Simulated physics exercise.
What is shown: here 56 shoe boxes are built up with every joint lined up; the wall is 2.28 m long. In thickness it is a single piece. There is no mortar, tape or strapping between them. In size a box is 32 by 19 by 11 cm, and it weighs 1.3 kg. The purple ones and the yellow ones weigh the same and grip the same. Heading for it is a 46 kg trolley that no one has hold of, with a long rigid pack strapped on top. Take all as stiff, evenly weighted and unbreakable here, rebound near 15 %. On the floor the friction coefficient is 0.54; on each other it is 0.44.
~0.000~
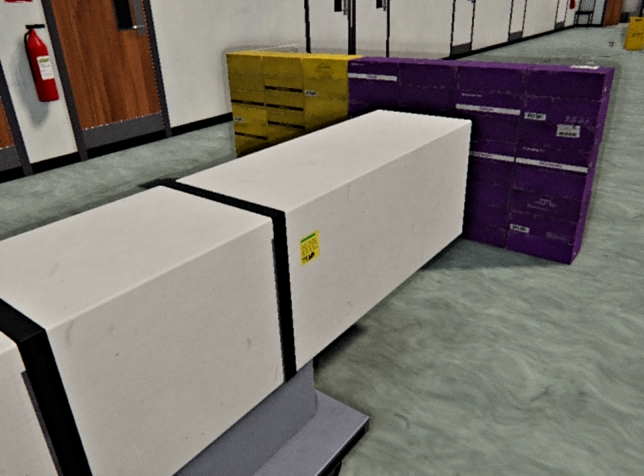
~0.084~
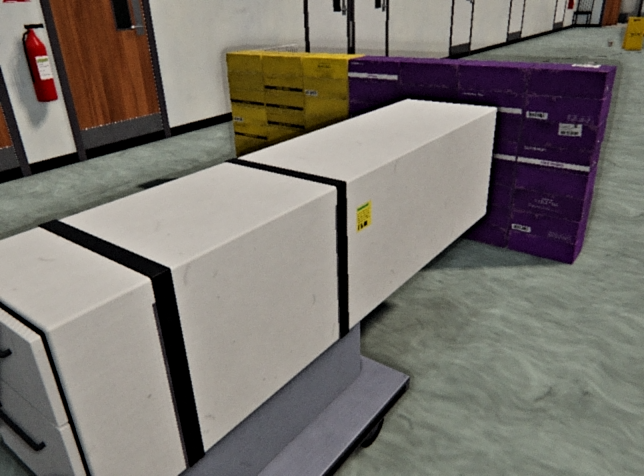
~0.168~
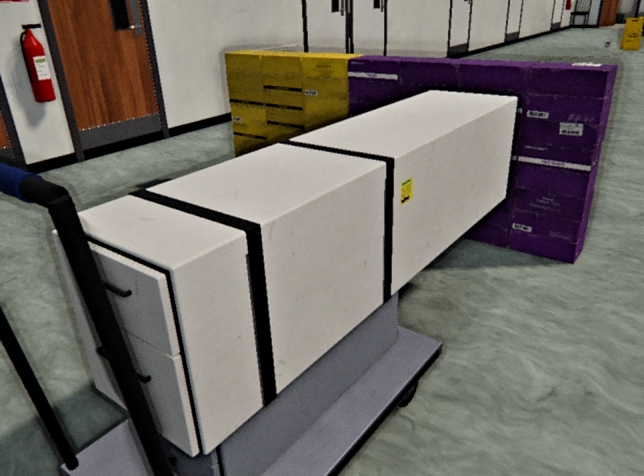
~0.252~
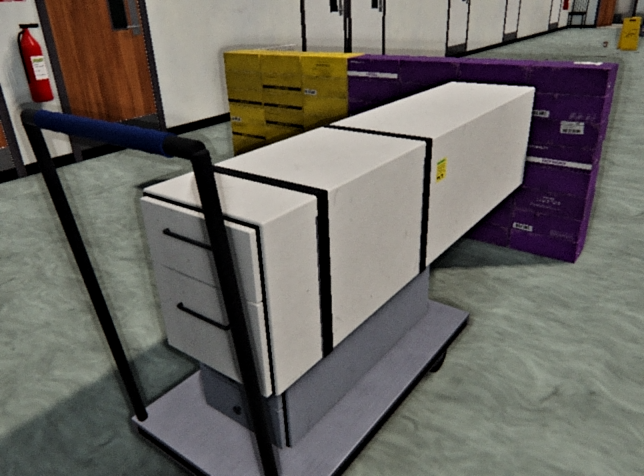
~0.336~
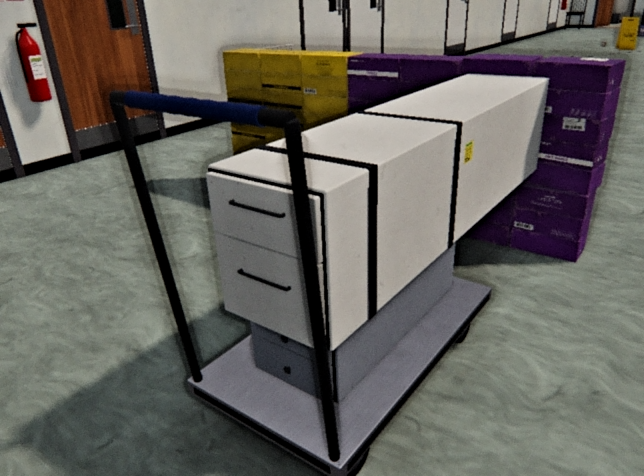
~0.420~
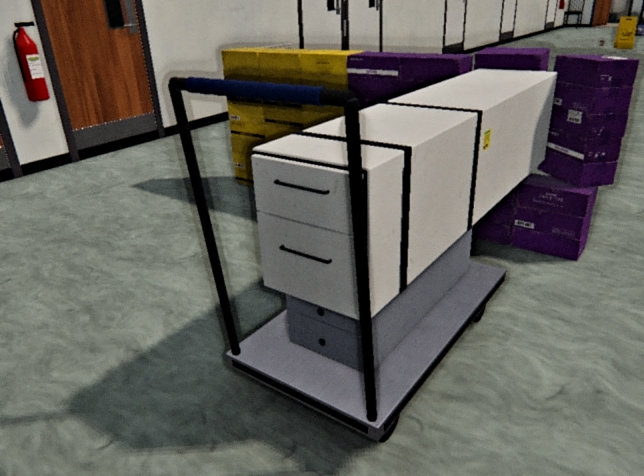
A long white cabinet load with black bands and a yellow label lies on a grey trolley in a pale-floored corridor, seen from slightly above. Behind it stands a wall of yellow boxes at left and purple ones at right, with a red extinguisher and wooden door beyond. As the camera shifts slightly, the unattended trolley rolls away toward the purple boxes, its blue-topped handle coming into view, and the load pushes several out of line.
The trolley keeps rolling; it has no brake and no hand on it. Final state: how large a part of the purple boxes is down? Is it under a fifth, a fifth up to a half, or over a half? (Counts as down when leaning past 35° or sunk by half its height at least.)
I think the part going down will be one fifth up to one half.
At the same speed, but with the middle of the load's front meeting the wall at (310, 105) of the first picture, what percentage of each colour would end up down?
Result - purple: 20 %; yellow: 50 %.
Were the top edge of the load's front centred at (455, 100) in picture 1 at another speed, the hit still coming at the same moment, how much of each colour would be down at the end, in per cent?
You'd end up with purple at 60 per cent down and yellow at 0 per cent.
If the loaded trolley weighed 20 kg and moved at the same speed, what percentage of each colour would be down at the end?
Purple 40, yellow 0 %.
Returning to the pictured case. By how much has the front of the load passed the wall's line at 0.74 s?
Some 75 centimetres.
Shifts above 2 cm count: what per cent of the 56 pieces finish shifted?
Answer: 45 %.
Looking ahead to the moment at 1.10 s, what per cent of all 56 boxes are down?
25 per cent.
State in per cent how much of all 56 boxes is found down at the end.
Something close to 20 percent of them.
After 0.74 s, load 77 cm past the wall's line, still rolling; 10 of the 32 purple boxes down (10 of 56 in all colours); top purple box leaning 35°, 35 cm lower.
After 1.10 s, load 1.18 m past the wall's line, still rolling; 13 of the 32 purple boxes down (13 of 56 in all colours); top purple box upside down.
At rest (2.0 s), load 1.44 m past the wall's line, stopped; 12 of the 32 purple boxes down (12 of 56 in all colours); top purple box upside down; top yellow box unmoved. That is 38 per cent. As the last picture would show them, middles, top purple box near (515, 122), top yellow box near (250, 59).
